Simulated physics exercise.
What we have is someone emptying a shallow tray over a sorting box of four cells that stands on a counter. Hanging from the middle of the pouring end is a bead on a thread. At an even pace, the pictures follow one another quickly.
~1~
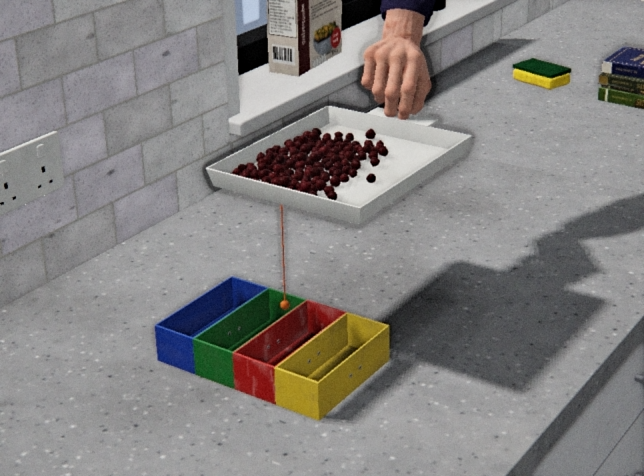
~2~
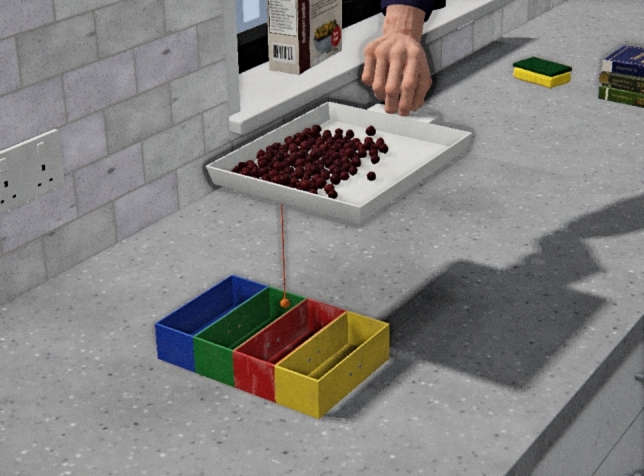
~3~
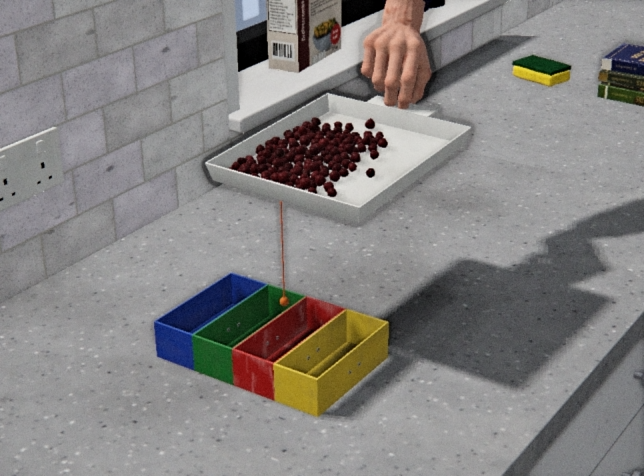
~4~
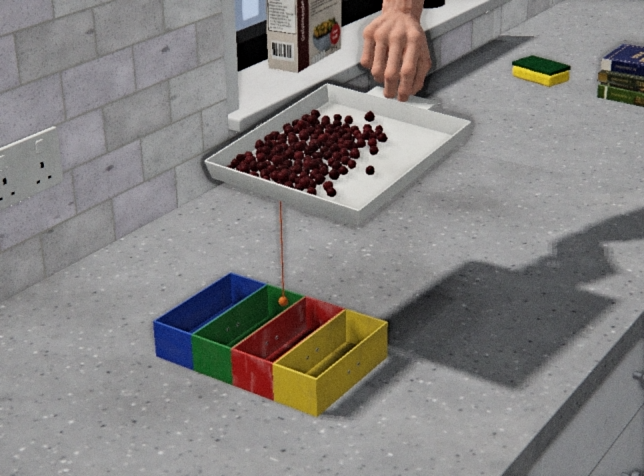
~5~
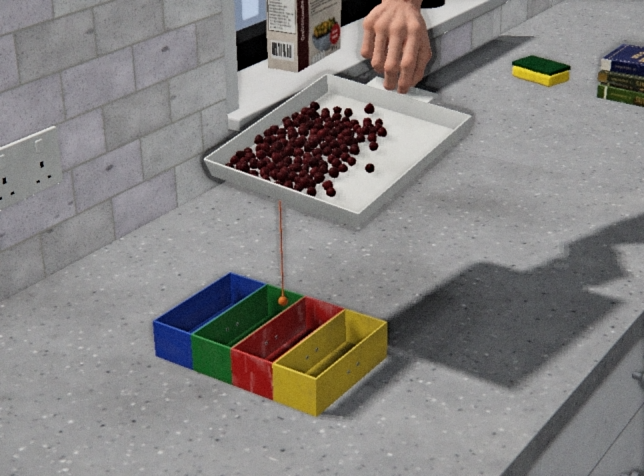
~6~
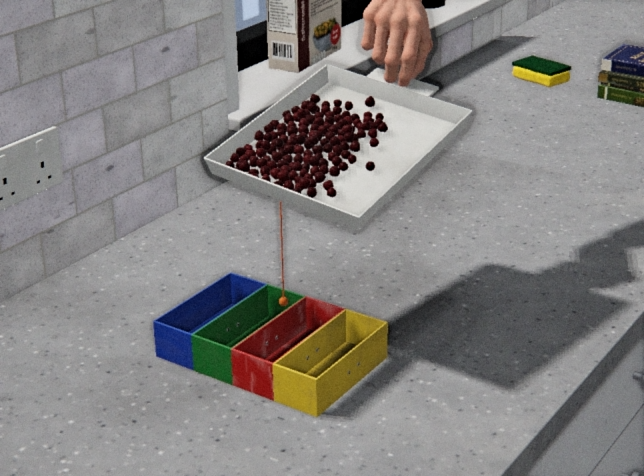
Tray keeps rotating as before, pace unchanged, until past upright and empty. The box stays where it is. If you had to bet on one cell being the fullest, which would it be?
I would bet on the yellow cell.
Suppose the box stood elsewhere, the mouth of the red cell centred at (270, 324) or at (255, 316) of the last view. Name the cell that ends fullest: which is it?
First: Yellow. Second: The yellow one.
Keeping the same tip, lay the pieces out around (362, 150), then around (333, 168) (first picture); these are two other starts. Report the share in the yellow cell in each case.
About 60 % and 60 %.
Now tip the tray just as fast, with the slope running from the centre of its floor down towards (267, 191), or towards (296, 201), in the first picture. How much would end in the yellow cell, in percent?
0 % then 20 %, roughly.
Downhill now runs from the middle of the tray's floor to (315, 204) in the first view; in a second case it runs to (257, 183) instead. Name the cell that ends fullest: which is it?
First: The cell in yellow, second: That blue cell.
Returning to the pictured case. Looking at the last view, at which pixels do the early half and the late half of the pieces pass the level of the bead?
(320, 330), then (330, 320).
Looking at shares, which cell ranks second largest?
That red cell.
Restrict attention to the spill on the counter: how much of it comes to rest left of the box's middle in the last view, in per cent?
My estimate is some 40 per cent.
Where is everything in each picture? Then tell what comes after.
Corners of the pouring end at (213, 168) and (358, 205), level; middle of the load at (311, 163), dried cherries; bead on its thread at (285, 305); blue cell at (175, 346); green cell at (214, 360); red cell at (255, 375); yellow cell at (297, 390), in the first picture.
Corners of the pouring end at (213, 165) and (358, 204), level; middle of the load at (311, 160), in the second picture.
Corners of the pouring end at (212, 162) and (358, 204), tipped barely, lowest at the right corner; middle of the load at (310, 155), in the third picture.
Corners of the pouring end at (211, 160) and (357, 207), tipped a little, lowest at the right corner; middle of the load at (310, 151), in the fourth picture.
Corners of the pouring end at (211, 158) and (357, 210), tipped a little, lowest at the right corner; middle of the load at (309, 147), in the fifth picture.
Corners of the pouring end at (211, 157) and (357, 213), tipped a little, lowest at the right corner; middle of the load at (310, 144); blue cell at (174, 342); green cell at (212, 356); red cell at (253, 371); yellow cell at (295, 386), in the sixth picture.
Soon, tray tipped steeply; nearly all on the tray; a stray few falling or outside the box.
A while on, tray tipped right over; nearly all on the tray; a stray few in the yellow cell; a stray few falling or outside the box.
Towards the end, tray tipped past a quarter turn; about two thirds in the yellow cell; about a quarter in the red cell; a stray few in the green cell; about a quarter falling or outside the box.
Finally, tray tipped past a quarter turn; about two thirds in the yellow cell; about a quarter in the red cell; a stray few in the green cell; none in the blue cell; about a quarter outside the box.
